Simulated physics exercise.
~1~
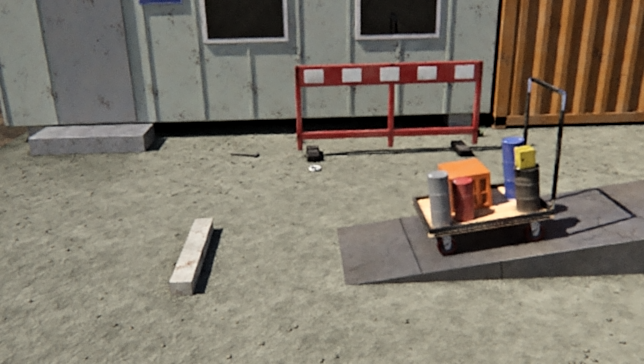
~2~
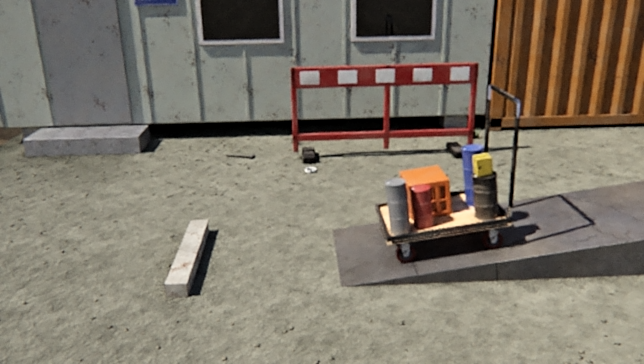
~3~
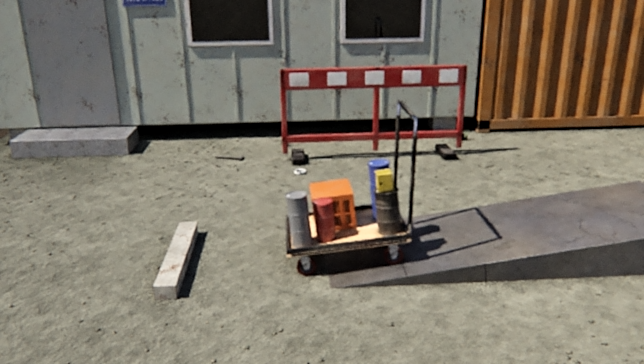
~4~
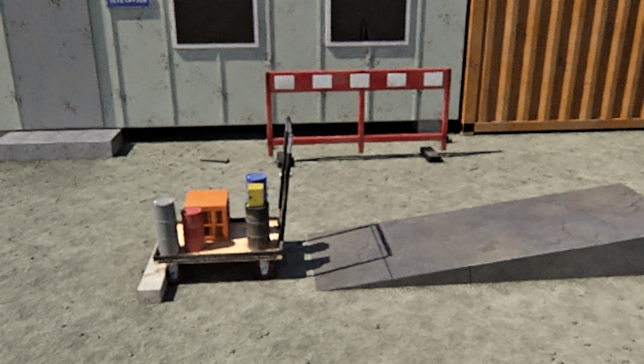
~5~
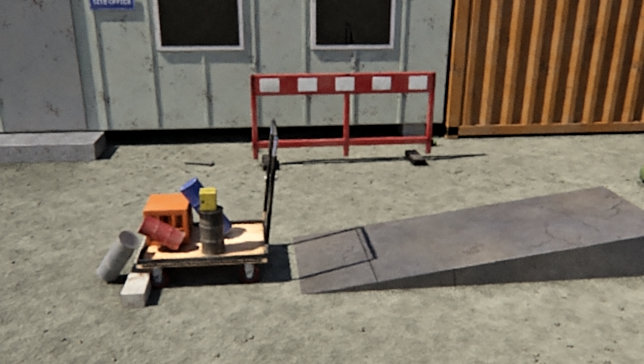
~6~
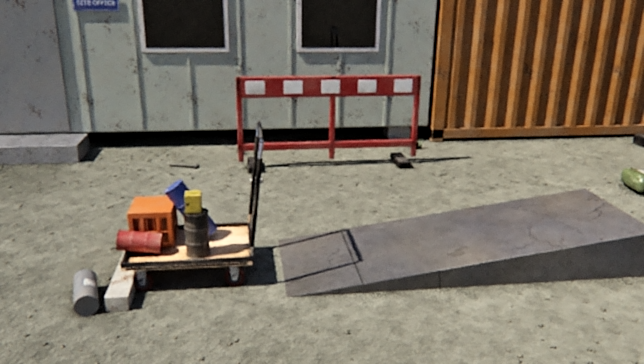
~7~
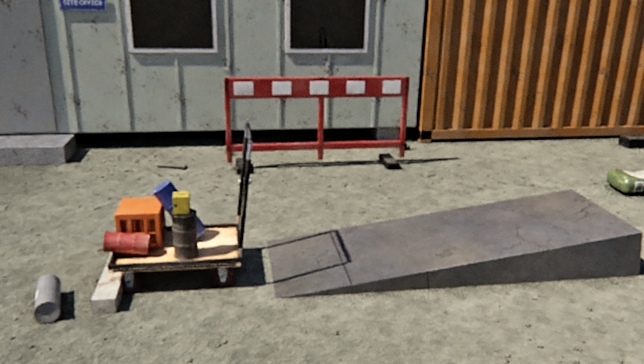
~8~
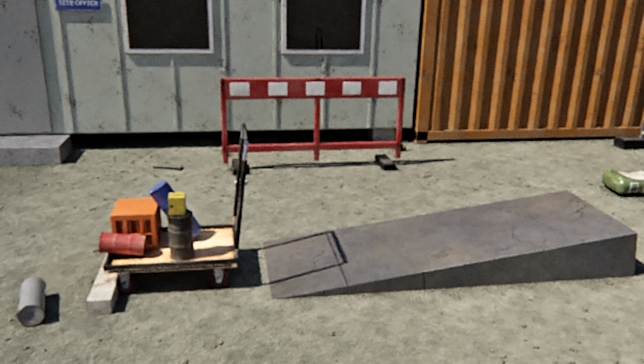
A flat trolley loaded with coloured canisters and an orange crate rolled left down a ramp and stopped against a kerb, jolting its load; the grey canister fell off and rolled away while the red one toppled and the rest stayed aboard.
